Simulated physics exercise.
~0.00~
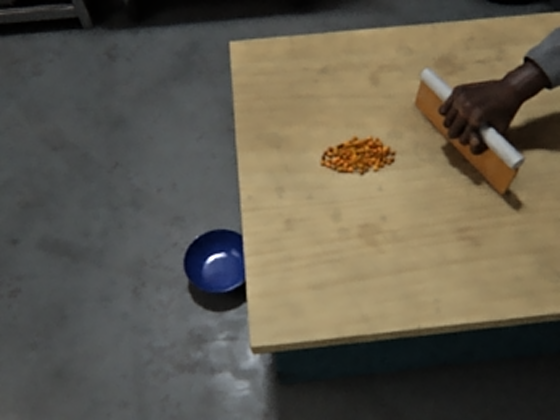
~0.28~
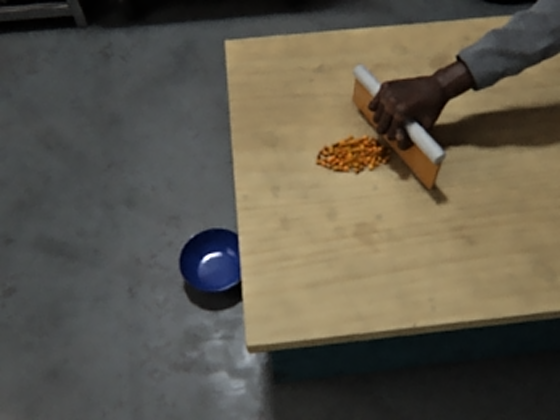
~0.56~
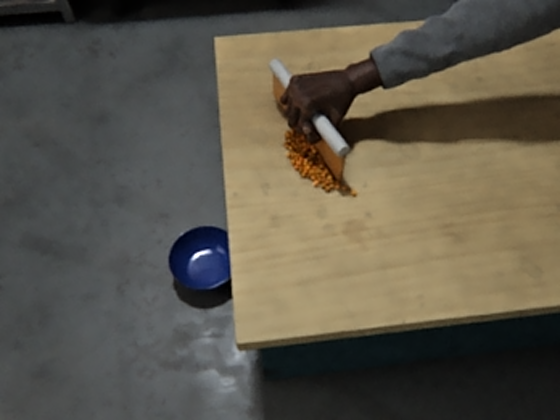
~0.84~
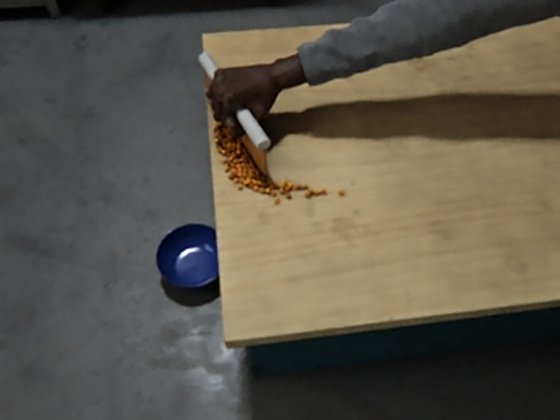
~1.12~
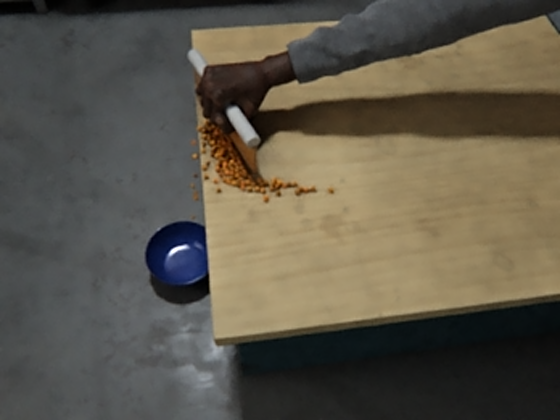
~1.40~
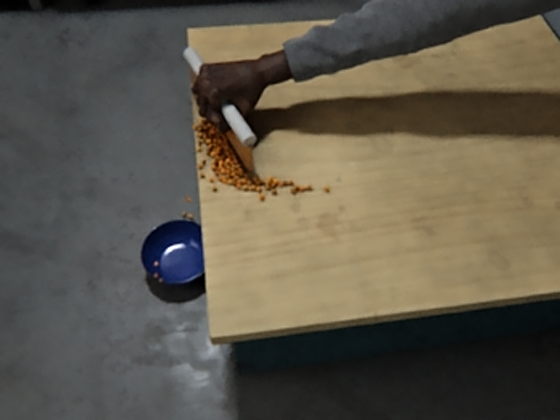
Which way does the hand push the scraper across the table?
The hand pushes the scraper to the left, toward the table's left edge.
